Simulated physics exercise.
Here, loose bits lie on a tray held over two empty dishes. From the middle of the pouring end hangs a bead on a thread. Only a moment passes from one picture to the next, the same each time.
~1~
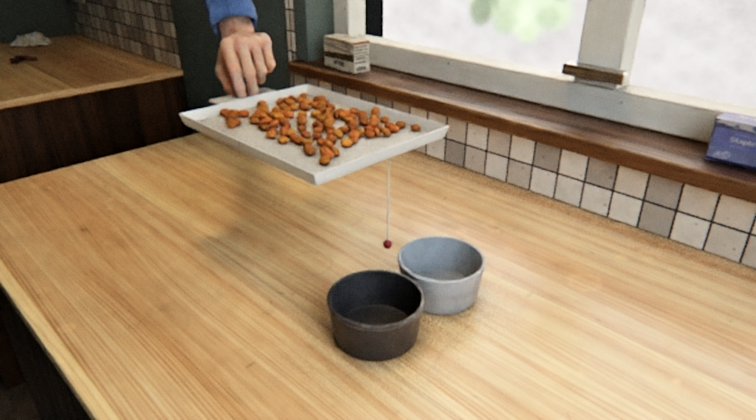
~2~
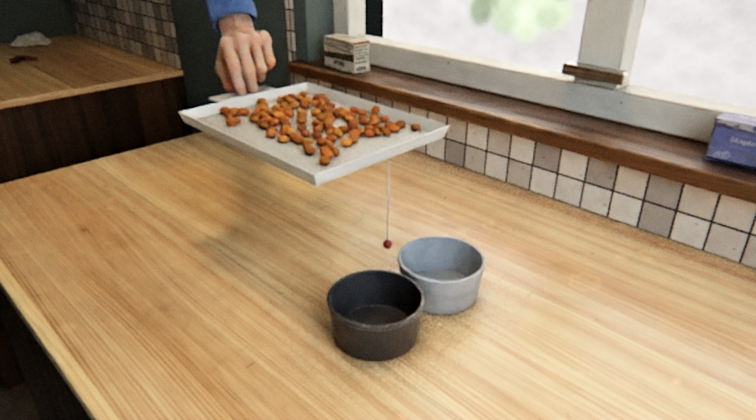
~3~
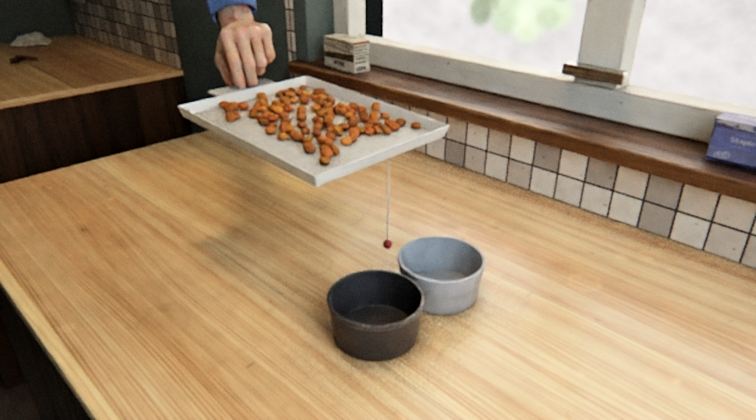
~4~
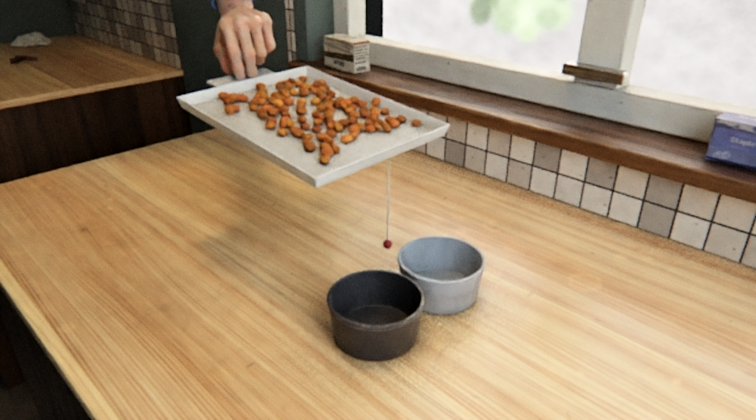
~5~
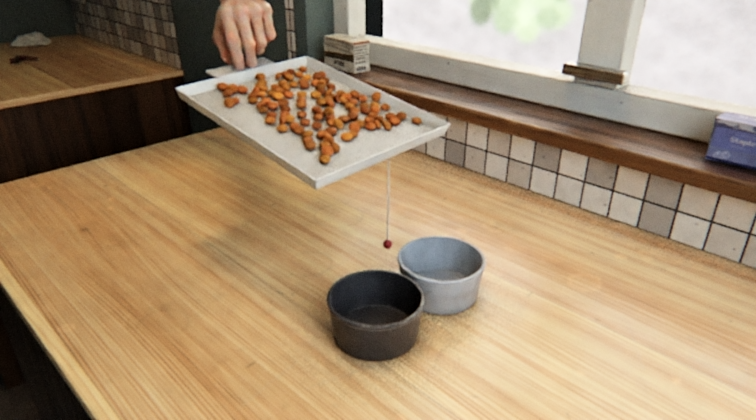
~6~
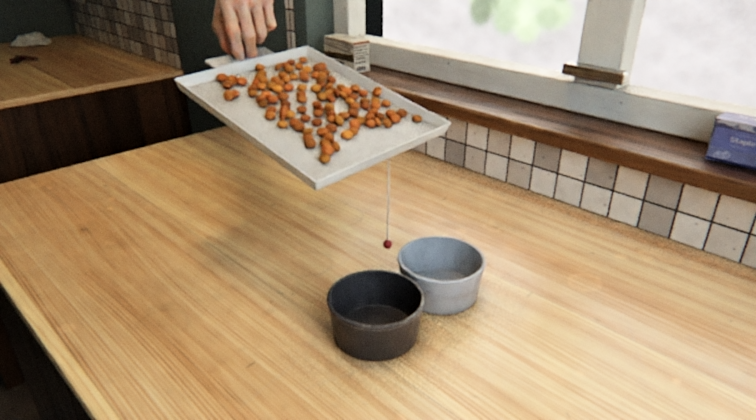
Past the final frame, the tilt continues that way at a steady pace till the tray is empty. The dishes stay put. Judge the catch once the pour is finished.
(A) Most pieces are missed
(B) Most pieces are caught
Option B: Most pieces are caught.
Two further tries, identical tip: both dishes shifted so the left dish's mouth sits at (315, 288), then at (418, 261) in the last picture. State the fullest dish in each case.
For the first placement, the left-side one; for the second placement, the left-side one.
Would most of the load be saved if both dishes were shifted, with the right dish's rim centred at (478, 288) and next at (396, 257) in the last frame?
In order, they'd catch a minor share, and next a major share.
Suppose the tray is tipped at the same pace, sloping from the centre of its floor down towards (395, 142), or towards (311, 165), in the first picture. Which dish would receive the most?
Case one goes to the right-side dish, case two to the left-side dish.
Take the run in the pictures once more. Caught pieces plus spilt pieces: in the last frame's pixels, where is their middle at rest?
I'd place the middle at about (375, 325).
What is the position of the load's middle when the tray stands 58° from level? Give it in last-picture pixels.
Somewhere near pixel (356, 150).
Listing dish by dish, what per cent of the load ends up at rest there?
Per cent held at the end: Left dish 70, right dish 10.
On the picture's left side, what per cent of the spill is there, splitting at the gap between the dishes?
It works out to some 80 per cent.
Shortly afterwards, tray tipped steeply; all but a few on the tray; only a few in the left dish; only a few outside both; a little in the air.
Next, tray tipped right over; only a few on the tray; near half in the left dish; a little in the right dish; a little outside both; near a quarter in the air.
Some moments later, tray tipped past a quarter turn; near two thirds in the left dish; a little in the right dish; near a quarter outside both.
In the end, tray tipped past a quarter turn; near two thirds in the left dish; a little in the right dish; near a quarter outside both.
